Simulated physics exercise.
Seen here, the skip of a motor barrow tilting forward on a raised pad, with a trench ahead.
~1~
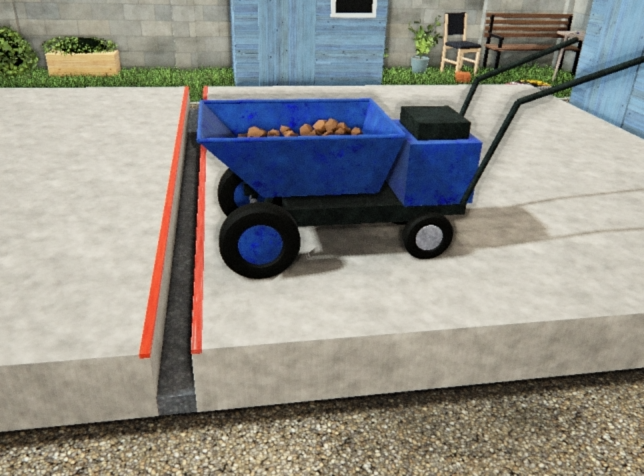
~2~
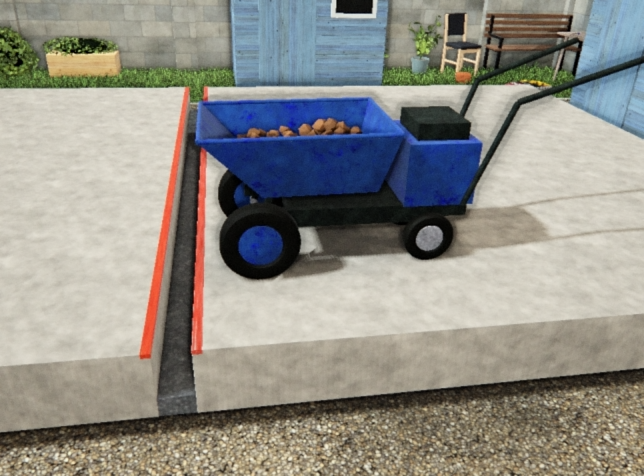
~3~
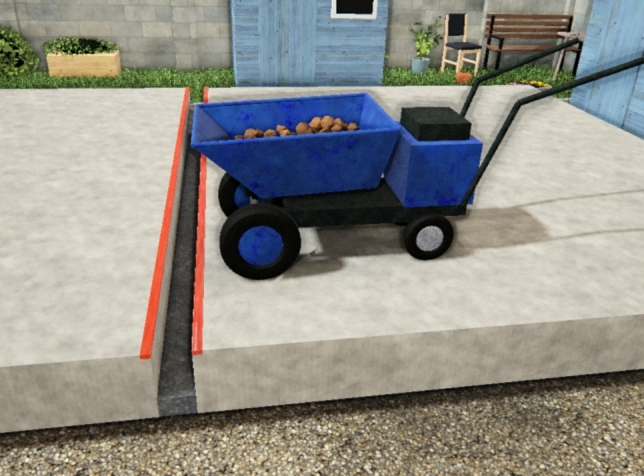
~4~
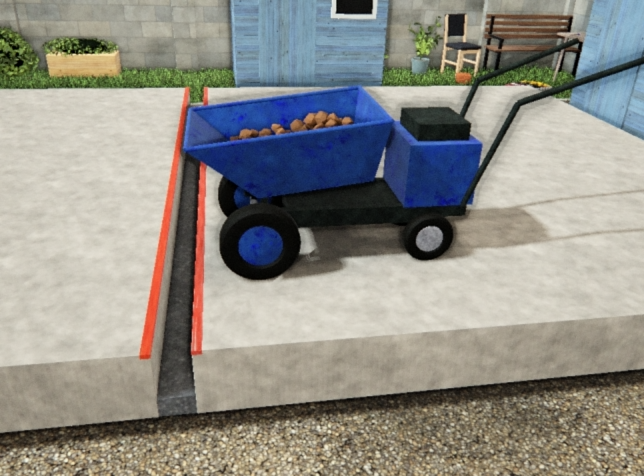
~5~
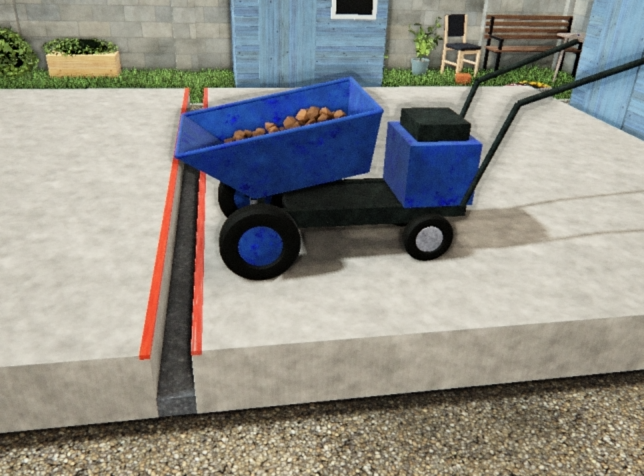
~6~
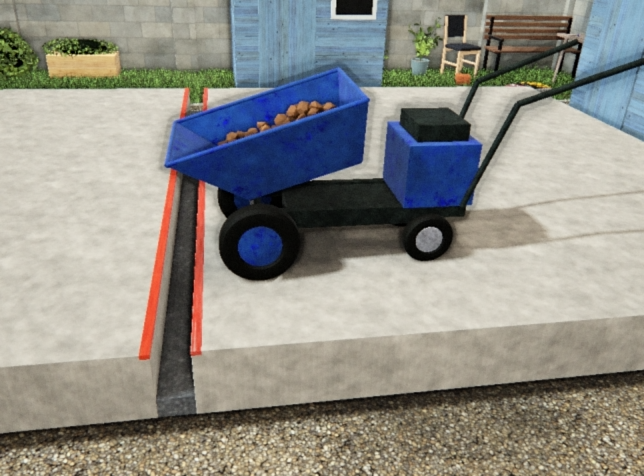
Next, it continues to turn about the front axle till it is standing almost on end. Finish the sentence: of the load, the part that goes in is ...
The minority.
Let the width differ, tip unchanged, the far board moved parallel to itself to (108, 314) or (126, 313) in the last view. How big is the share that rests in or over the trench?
Respectively, 40 % and 0 %.
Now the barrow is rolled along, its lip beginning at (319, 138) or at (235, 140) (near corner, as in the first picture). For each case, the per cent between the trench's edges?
50 % and 20 %.
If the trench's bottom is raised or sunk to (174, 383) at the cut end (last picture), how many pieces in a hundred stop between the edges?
Roughly 0 in a hundred.
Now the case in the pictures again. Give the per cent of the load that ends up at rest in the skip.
It comes to 10 per cent or so.
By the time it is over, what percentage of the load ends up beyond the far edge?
Roughly 90 percent of the pieces, I think.
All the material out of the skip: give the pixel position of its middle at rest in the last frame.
Near (87, 253).
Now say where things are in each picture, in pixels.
The first picture shows lip of the skip at (200, 141), level; top of the load at (328, 142), clay clods; first edge of the trench at (198, 307); far edge at (151, 310), the trench under half as wide as the skip, and about as deep as wide.
The second picture shows lip of the skip at (198, 143), level; top of the load at (327, 142).
The third picture shows lip of the skip at (193, 146), tipped barely; top of the load at (334, 142).
The fourth picture shows lip of the skip at (186, 150), tipped a little; top of the load at (329, 138).
The fifth picture shows lip of the skip at (177, 157), tipped a little; top of the load at (322, 132).
The sixth picture shows lip of the skip at (167, 166), tipped clearly; top of the load at (325, 122); first edge of the trench at (198, 308); far edge at (151, 311).
Soon after the last picture, skip tipped steeply; all in the skip.
A little later, skip tipped steeply; most in the skip; about a quarter beyond it; a stray few falling.
Later still, skip tipped right over; about a quarter in the skip; most beyond it.
By the end, skip tipped right over; a small part in the skip; none in or heaped over the trench; most beyond it.
